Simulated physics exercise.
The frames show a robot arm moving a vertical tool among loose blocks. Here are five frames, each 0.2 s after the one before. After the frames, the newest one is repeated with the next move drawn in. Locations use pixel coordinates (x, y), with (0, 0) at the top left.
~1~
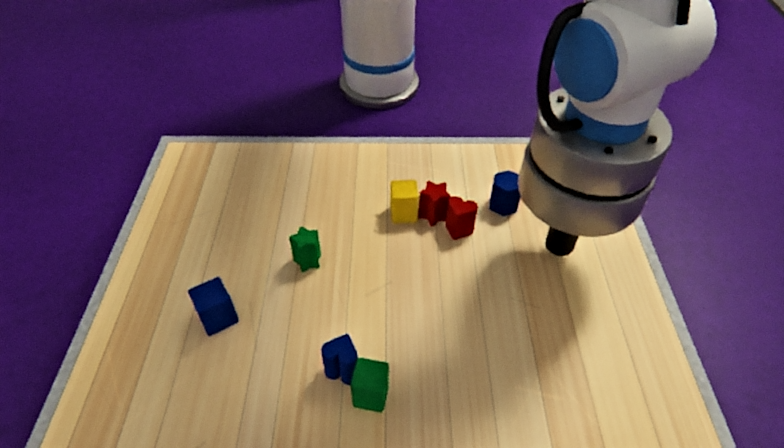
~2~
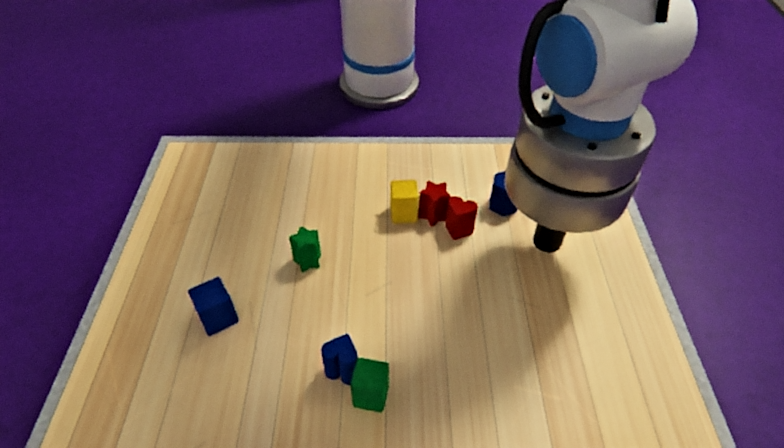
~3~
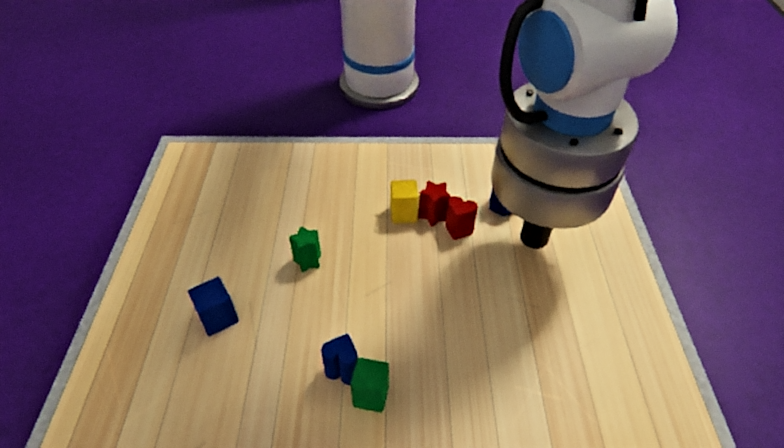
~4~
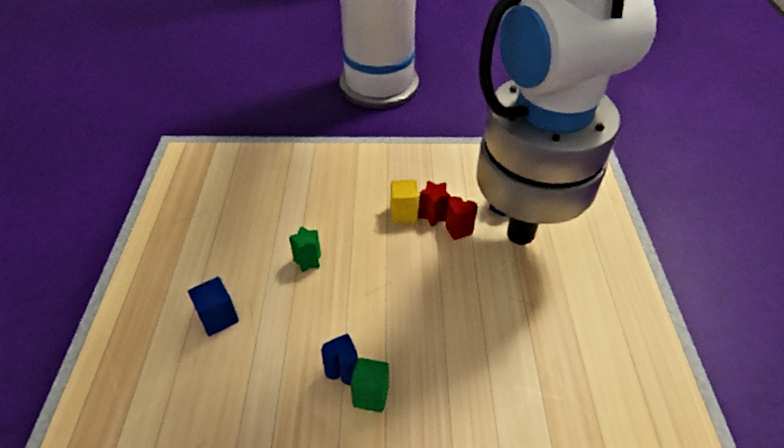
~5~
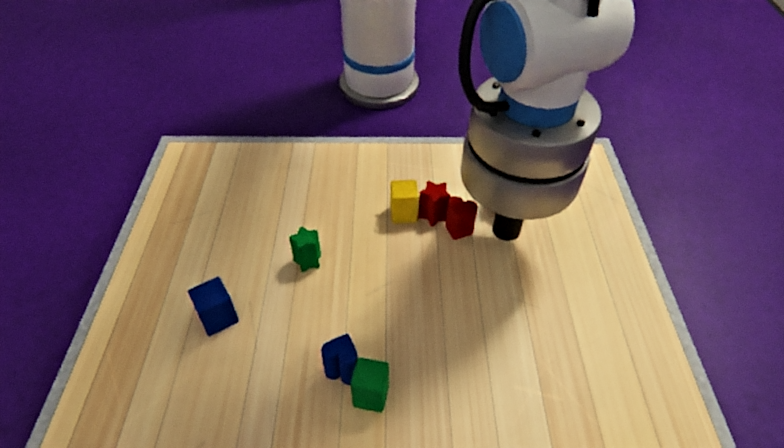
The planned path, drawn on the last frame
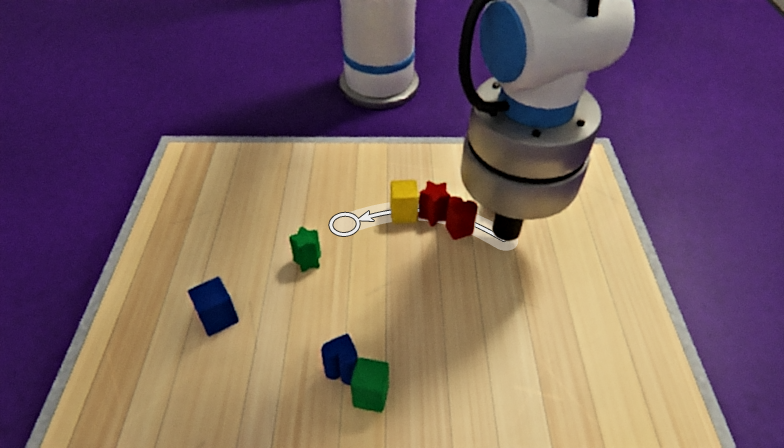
On a pale wooden board over a purple surface, a robot arm slid its upright tool a short way left toward the red blocks, gradually hiding a blue block, while the other scattered blocks stayed put.
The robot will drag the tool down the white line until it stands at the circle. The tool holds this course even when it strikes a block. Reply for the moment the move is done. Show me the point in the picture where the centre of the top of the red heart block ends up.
I'd expect the centre of its top face to be at (426, 204).
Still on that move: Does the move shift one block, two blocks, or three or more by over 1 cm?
My best guess is that three blocks or more move over 1 cm.
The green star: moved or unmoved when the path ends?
At the end of the path, it will still be in place.
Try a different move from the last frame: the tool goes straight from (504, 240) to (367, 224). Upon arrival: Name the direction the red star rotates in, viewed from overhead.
Seen from above, its turn is clockwise.
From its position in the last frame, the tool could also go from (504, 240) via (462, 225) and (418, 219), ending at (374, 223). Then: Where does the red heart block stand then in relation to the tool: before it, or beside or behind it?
Shed along the way.
The line goes from (504, 240) via (453, 216) and (398, 211), ending at (345, 224).
On the path given first. One third of the way, tool (453, 207); yellow square piece (396, 187); red star (424, 186), turned 55° clockwise; red heart block (437, 205), turned 90° anticlockwise.
Two thirds of the way, tool (397, 202); yellow square piece (341, 186); red star (368, 183), turned 45° clockwise; red heart block (426, 204).
At the end, tool (344, 215); green star unmoved; yellow square piece (292, 183), turned 40° clockwise; red star (316, 190), turned 80° clockwise; red heart block (426, 204), turned 155° anticlockwise; blue hexagonal block unmoved.
